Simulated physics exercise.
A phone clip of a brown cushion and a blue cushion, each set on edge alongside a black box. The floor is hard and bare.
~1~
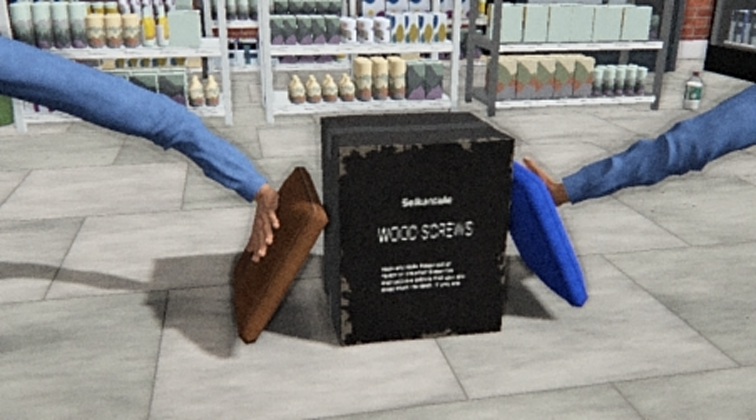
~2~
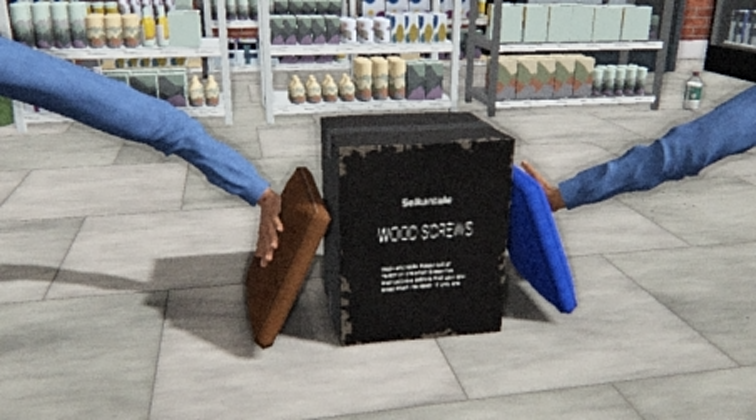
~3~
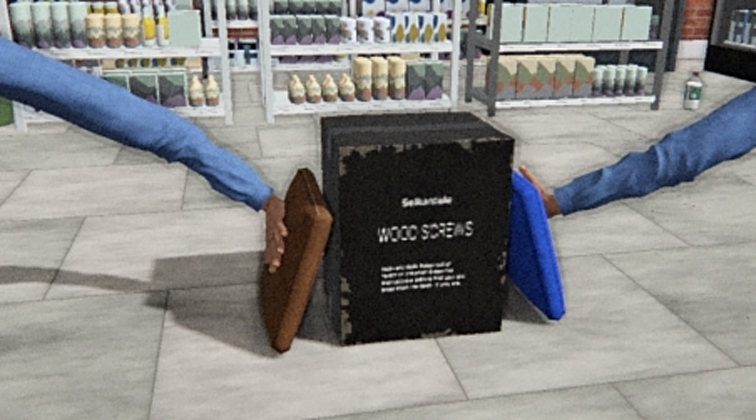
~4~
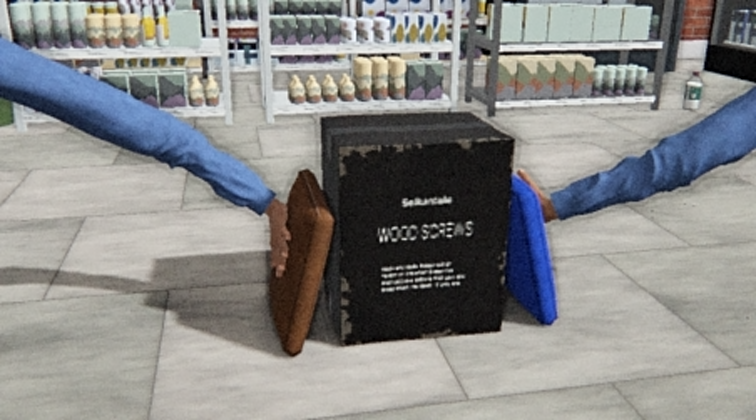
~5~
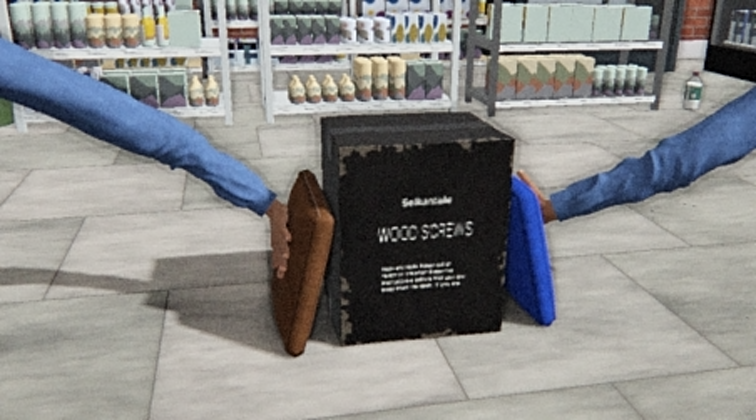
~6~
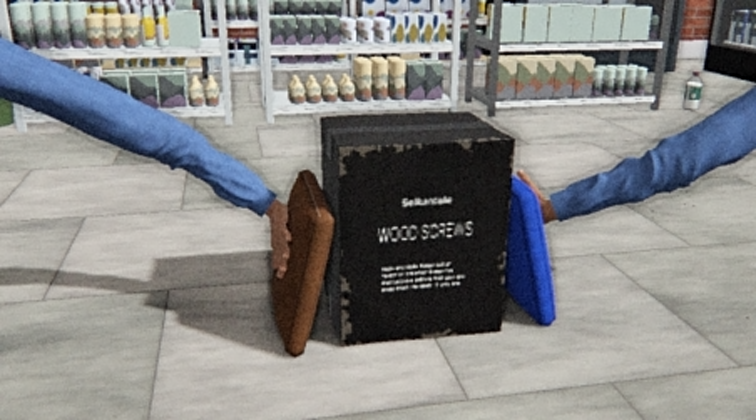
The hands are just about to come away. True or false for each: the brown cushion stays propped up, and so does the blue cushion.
Brown cushion: True; blue cushion: True.
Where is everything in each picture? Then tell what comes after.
The first frame shows brown cushion foot (247, 340), head (321, 216); blue cushion foot (580, 303), head (531, 188).
The second frame shows brown cushion foot (264, 344); blue cushion foot (568, 310).
The third frame shows brown cushion foot (281, 349); blue cushion foot (556, 316).
The fourth frame shows brown cushion foot (293, 352); blue cushion foot (549, 321).
The fifth frame shows brown cushion foot (296, 353); blue cushion foot (547, 322).
The sixth frame shows brown cushion foot (296, 353), head (326, 219), almost upright; blue cushion foot (547, 322), head (525, 197), almost upright.
Then, 0.40 s on from there, brown cushion propped as before near (301, 258); blue cushion propped as before near (513, 239).
In the end, brown cushion propped as before near (301, 258); blue cushion propped as before near (513, 239). The brown cushion keeps leaning and the blue cushion holds its lean.
